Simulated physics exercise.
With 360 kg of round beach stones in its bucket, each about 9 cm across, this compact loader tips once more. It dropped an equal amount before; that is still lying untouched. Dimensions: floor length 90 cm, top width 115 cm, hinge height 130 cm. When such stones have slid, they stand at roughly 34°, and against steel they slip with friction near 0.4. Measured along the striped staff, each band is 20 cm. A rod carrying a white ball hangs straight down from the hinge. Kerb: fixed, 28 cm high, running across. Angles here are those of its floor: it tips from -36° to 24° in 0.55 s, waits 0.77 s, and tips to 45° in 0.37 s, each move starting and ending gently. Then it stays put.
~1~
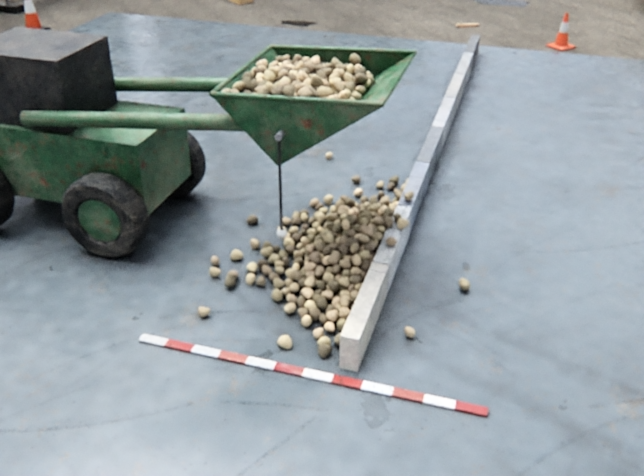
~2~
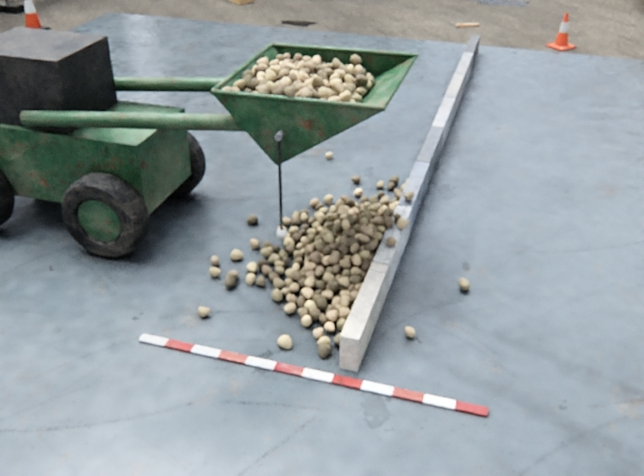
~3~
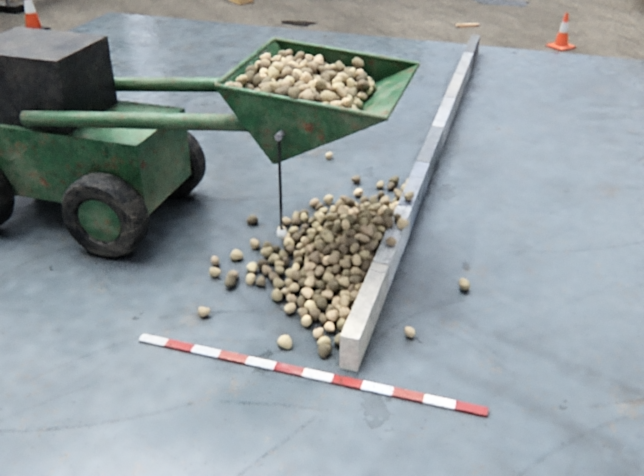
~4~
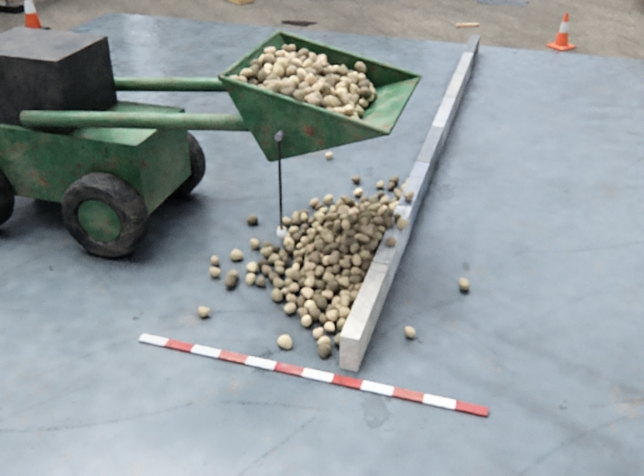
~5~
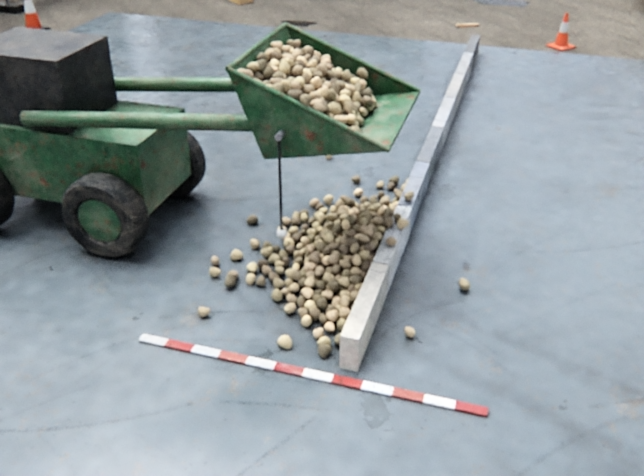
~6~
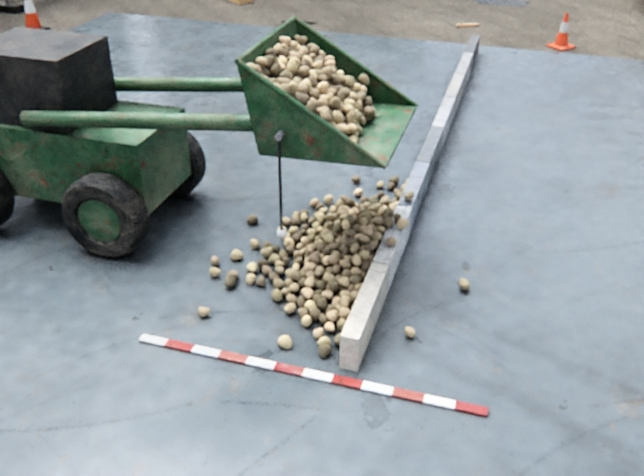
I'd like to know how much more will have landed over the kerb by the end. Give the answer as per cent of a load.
Roughly 90 in every hundred.
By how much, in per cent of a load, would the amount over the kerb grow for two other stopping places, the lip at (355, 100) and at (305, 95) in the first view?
First place: Roughly 70 %; second place: Roughly 20 %.
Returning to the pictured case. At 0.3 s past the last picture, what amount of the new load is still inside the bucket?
Estimate: 100 % remaining inside, roughly.
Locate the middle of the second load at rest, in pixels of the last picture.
Near (446, 270).
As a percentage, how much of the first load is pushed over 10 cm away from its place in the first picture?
Close to 0 per cent.
Then, 0.1 s after the last picture the floor is at 14°; in per cent of one load, 100 in the bucket, 100 on this side of the kerb; the foremost stones are at (405, 242).
Then, 0.3 s after the last picture the floor is at 24°; in per cent of one load, 98 in the bucket, 101 on this side of the kerb; the foremost stones are at (408, 229).
Then, 1.8 s after the last picture the floor is at 45°; in per cent of one load, 0 in the bucket, 110 on this side of the kerb, 90 over the kerb; the foremost stones are past the picture's edge.
Then, 4.6 s after the last picture the floor is at 45°; in per cent of one load, 0 in the bucket, 109 on this side of the kerb, 91 over the kerb; the foremost stones are past the picture's edge. Net gain over the kerb, 90.
